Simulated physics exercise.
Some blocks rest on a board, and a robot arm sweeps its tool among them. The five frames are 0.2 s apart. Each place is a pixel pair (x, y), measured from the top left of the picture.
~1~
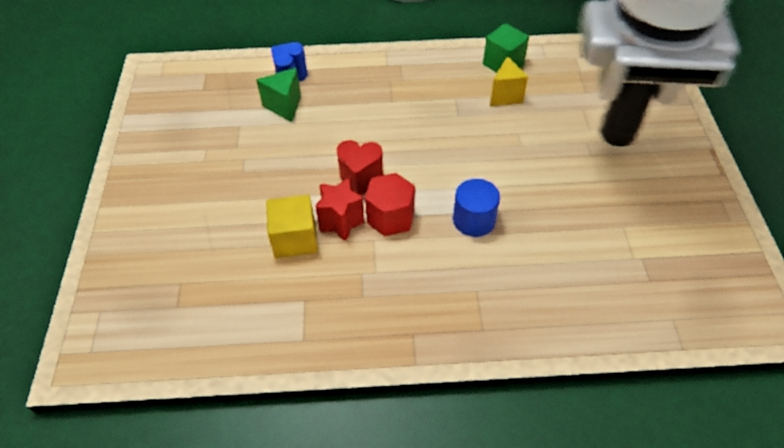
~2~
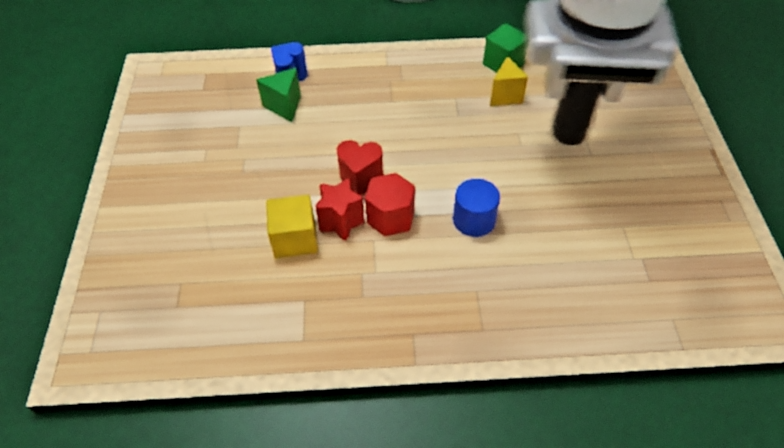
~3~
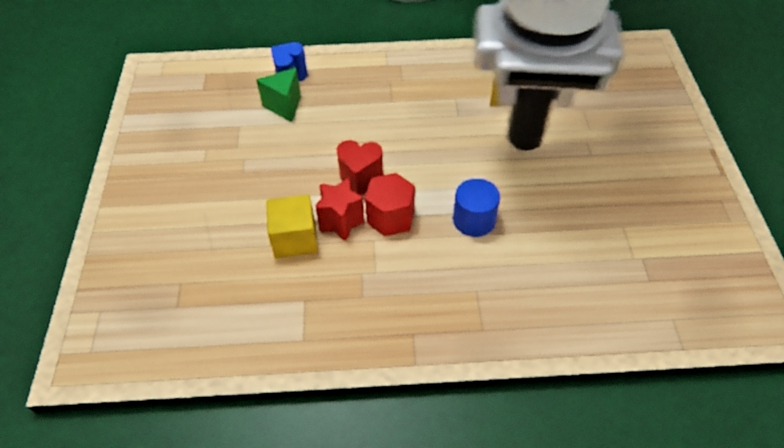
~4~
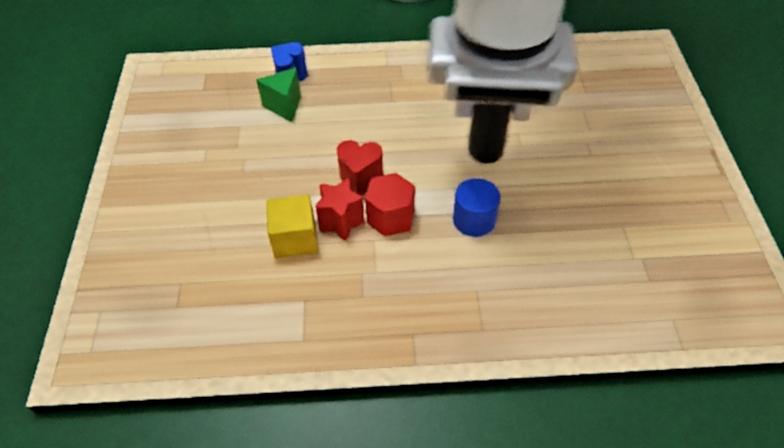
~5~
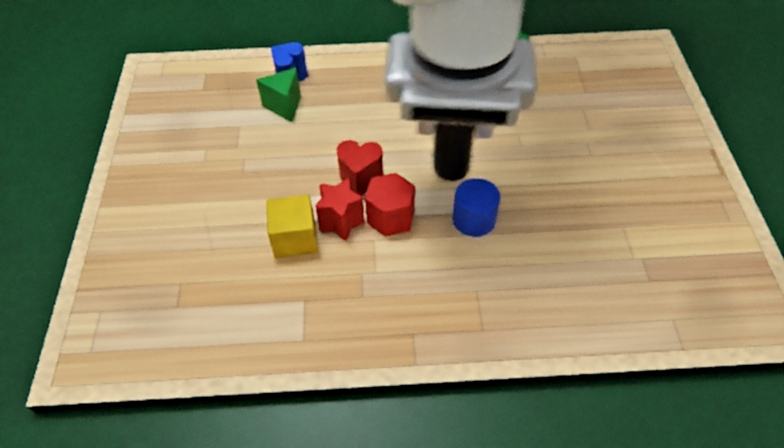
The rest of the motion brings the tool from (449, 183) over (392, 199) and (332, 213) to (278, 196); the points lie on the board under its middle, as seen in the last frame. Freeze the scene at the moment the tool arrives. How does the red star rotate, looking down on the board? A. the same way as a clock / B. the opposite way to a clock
My answer is option A.
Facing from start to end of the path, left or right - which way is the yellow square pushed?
The answer is left: Facing from the path's start to its end, that's where the yellow square shifts.
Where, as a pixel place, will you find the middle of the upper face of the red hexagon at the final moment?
For the centre of its top, I'd go with (369, 217).
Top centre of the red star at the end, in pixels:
At (278, 208).
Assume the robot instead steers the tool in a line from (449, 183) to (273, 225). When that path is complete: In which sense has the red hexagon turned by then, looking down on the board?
Prediction: Counterclockwise.
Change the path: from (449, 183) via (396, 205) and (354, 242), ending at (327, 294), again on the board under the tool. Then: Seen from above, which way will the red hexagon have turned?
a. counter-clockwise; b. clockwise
That would be a.
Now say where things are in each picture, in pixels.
In the first picture, tool tip (617, 135); block tops, yellow square (289, 213); red star (338, 196); red heart block (359, 153); red hexagon (390, 191).
In the second picture, tool (569, 134); blocks unchanged.
In the third picture, tool (524, 139); blocks unchanged.
In the fourth picture, tool (485, 151); blocks unchanged.
In the fifth picture, tool (451, 168); yellow square (289, 213); red star (338, 196); red heart block (359, 153); red hexagon (390, 191).
The first path, step by step. One third of the way, tool (392, 184); yellow square (286, 213); red star (332, 201), turned 35° clockwise; red hexagon (375, 205), turned 30° anticlockwise.
Two thirds of the way, tool (330, 197); yellow square (261, 222); red star (305, 212), turned 50° clockwise; red heart block (345, 156), turned 45° clockwise; red hexagon (369, 217), turned 50° anticlockwise.
At the end, tool (274, 181); yellow square (238, 231), turned 30° anticlockwise; red star (278, 208), turned 20° clockwise; red heart block (345, 156), turned 45° clockwise; red hexagon (369, 217), turned 50° anticlockwise.
